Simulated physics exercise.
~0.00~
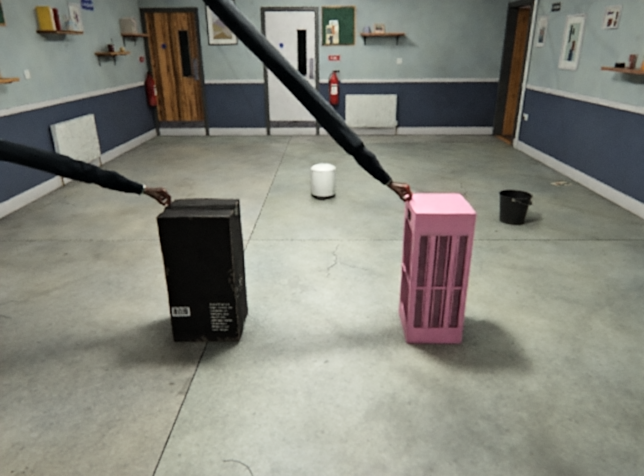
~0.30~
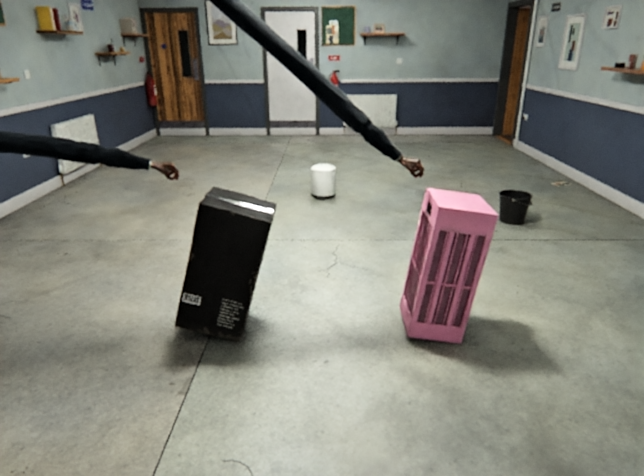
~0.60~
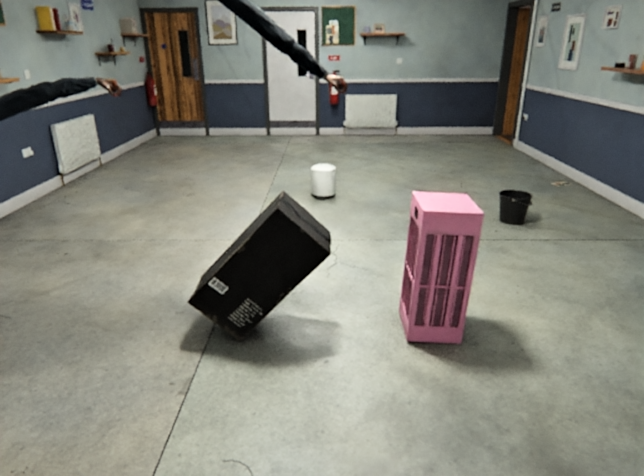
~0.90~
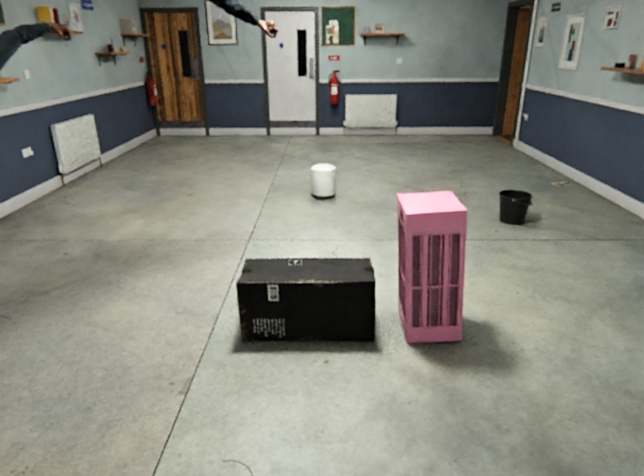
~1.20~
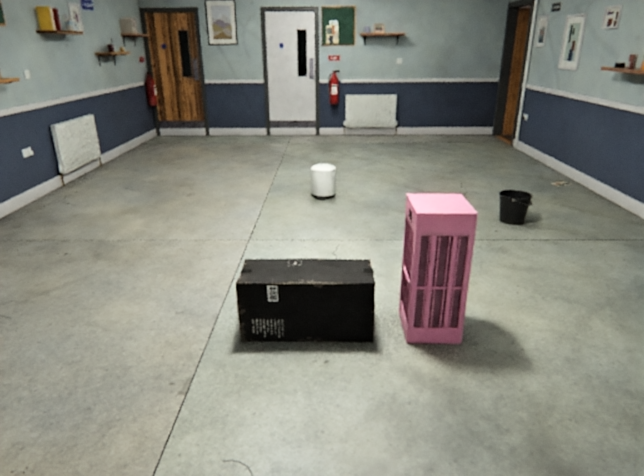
A black box and a taller-looking pink crate stand upright on the grey concrete floor of a hall with blue-and-white walls, seen from a still, slightly raised view. Two dark-sleeved arms reach in from the left, a hand at the top of each object. Both objects tip to the right as the hands let go and draw back. The black box keeps leaning further, while the pink crate rocks back upright. The box topples onto its side beside the crate, which wobbles slightly and ends standing on its base as the arms leave view.
